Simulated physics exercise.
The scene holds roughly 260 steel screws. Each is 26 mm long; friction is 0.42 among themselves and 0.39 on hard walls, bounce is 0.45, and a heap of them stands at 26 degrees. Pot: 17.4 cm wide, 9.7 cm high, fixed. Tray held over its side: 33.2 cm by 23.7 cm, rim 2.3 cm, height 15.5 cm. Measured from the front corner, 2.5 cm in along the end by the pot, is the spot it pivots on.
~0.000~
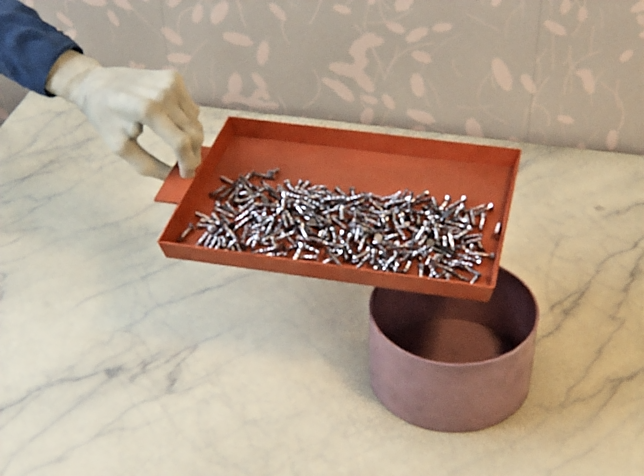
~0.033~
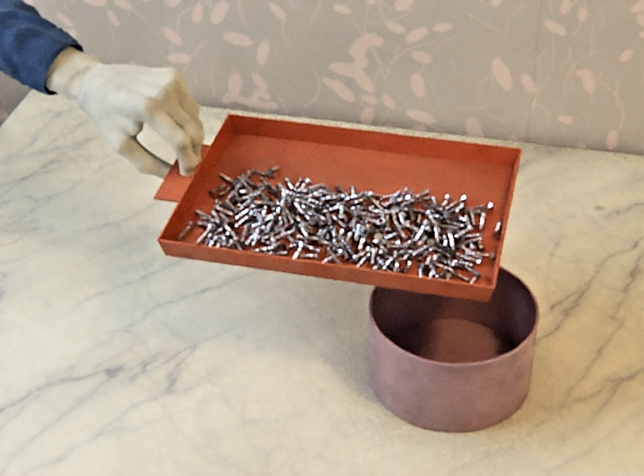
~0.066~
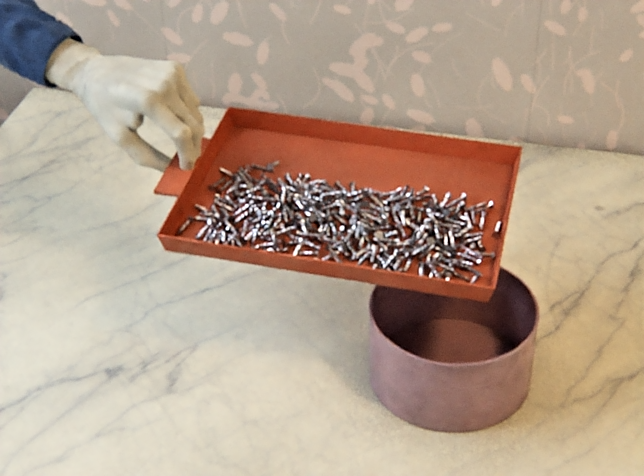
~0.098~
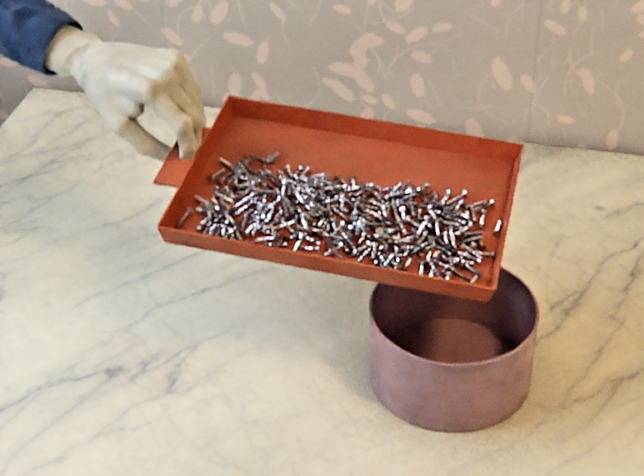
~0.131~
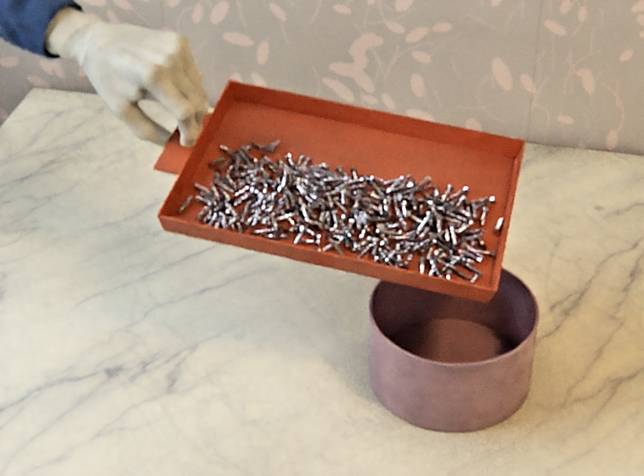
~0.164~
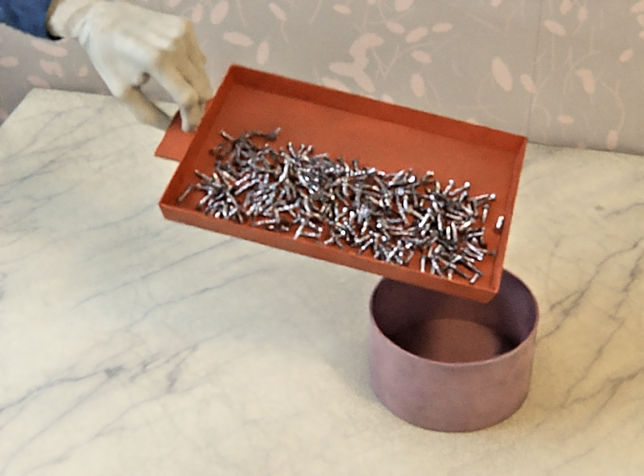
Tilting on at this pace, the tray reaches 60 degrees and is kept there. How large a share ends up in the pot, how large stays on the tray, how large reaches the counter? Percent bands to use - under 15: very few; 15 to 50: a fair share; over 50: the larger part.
Pot - very few, left on the tray - a fair share, counter - the larger part.
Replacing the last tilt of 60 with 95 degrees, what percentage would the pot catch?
The pot would get around 5 per cent.
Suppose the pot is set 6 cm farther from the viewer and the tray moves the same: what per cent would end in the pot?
Then roughly 0 percent would land in it.
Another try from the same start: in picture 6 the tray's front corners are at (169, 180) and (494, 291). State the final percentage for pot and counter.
Pot: 5, counter: 75.
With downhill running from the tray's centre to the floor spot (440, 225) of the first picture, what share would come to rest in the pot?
That comes to around 5 per cent.
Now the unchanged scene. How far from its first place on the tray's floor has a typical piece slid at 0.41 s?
Displacement on the tray: Roughly 2 cm.
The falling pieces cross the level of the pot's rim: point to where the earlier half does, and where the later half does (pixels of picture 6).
Early half: About (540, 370); late half: (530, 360).
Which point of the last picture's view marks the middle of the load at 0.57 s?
(441, 213) or thereabouts.
After 0.41 s, tilt 36 degrees; the tray holds 100 %, the pot 0 %.
Then, at 0.57 s, tilt 53 degrees; the tray holds 100 %, the pot 0 %.
Then, at 0.85 s, tilt 60 degrees; the tray holds 50 %, the pot 0 %.
In the end, at 1.9 s, pot 5 %, tray 20 %, counter 75 %.
